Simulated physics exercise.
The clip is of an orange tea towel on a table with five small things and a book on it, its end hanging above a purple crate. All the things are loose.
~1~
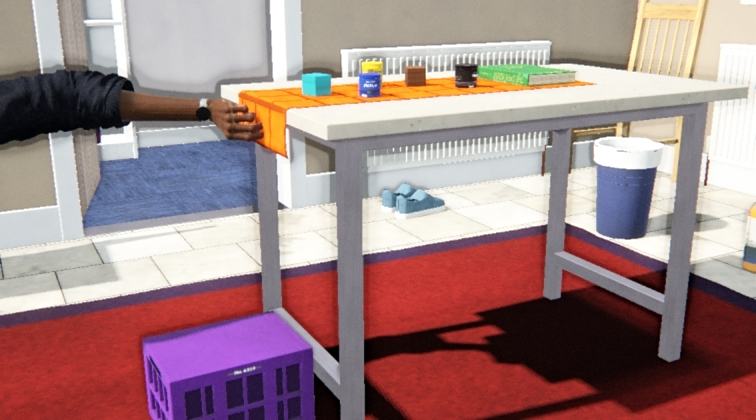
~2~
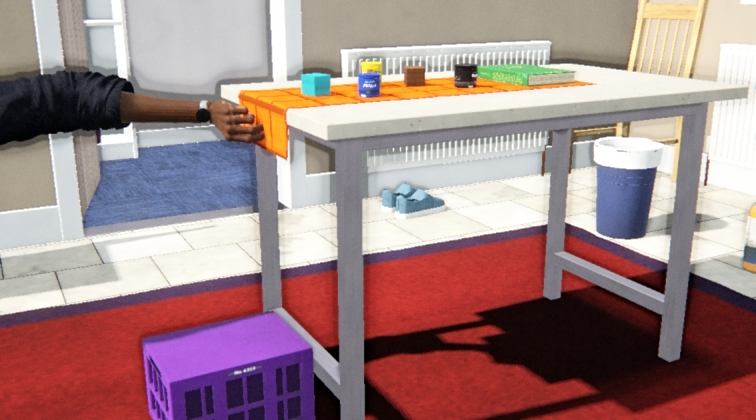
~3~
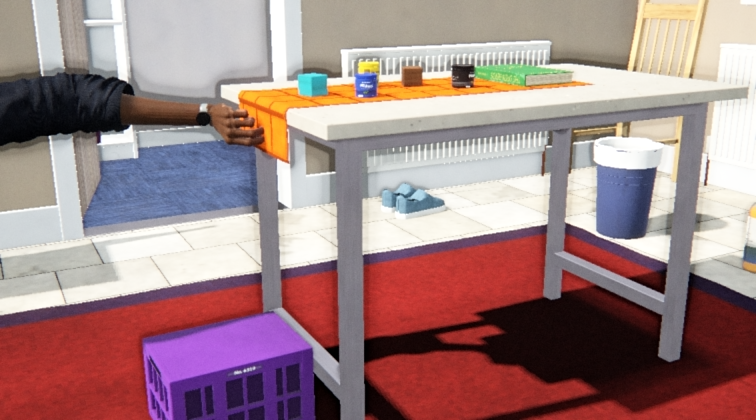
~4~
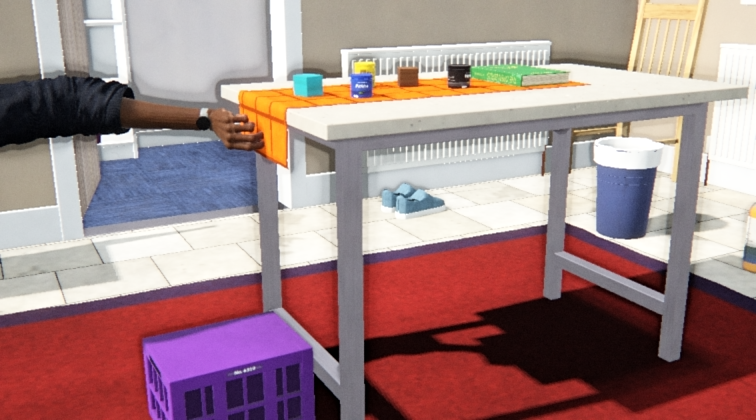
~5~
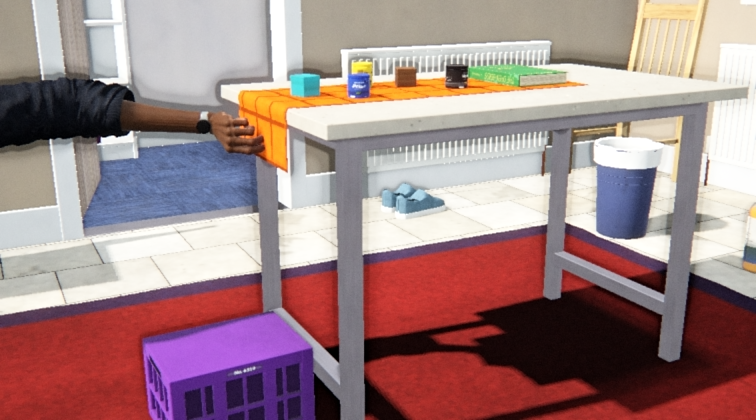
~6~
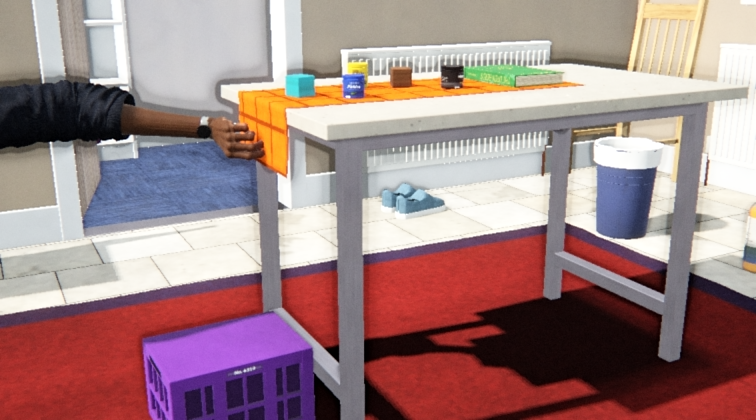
Orange cloth being drawn slowly down over a table's left end by a hand, small objects and a green book shifting slightly left with it.
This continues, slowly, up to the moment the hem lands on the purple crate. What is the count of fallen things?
The answer is four.
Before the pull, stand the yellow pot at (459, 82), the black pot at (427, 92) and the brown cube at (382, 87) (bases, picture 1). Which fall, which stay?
The yellow pot keeps its place on top, the black pot comes down, the brown cube comes down.
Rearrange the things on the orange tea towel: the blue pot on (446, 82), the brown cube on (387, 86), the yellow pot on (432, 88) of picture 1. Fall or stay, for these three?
The blue pot stays on, the brown cube falls, the yellow pot comes down.
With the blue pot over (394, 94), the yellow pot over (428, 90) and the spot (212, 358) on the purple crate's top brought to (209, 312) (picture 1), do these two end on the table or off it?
The blue pot drops off, the yellow pot does not fall.
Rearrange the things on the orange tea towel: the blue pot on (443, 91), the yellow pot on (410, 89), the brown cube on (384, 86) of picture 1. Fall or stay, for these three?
The blue pot drops off; the yellow pot comes down; the brown cube is carried off.
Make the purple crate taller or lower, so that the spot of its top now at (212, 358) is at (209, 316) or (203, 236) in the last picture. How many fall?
The count: 3 and 1.
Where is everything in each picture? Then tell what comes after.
The first picture shows hem (289, 159); turquoise cube (316, 75); blue pot (370, 74); yellow pot (372, 63); brown cube (415, 67); black pot (467, 65); top of the crate (212, 358).
The second picture shows hem (287, 161); turquoise cube (316, 75).
The third picture shows hem (290, 164); blue pot (366, 74).
The fourth picture shows hem (289, 169); yellow pot (365, 63); top of the crate (212, 358).
The fifth picture shows hem (288, 173); brown cube (405, 68).
The sixth picture shows hem (287, 179); turquoise cube (300, 76); blue pot (353, 75); yellow pot (358, 63); brown cube (401, 68); black pot (452, 65).
A little later, hem near (264, 256); turquoise cube and blue pot gone.
Next, hem near (264, 315); turquoise cube, blue pot and yellow pot gone.
When it is over, hem on the crate; turquoise cube, blue pot, yellow pot and brown cube gone. Over the edge go four.
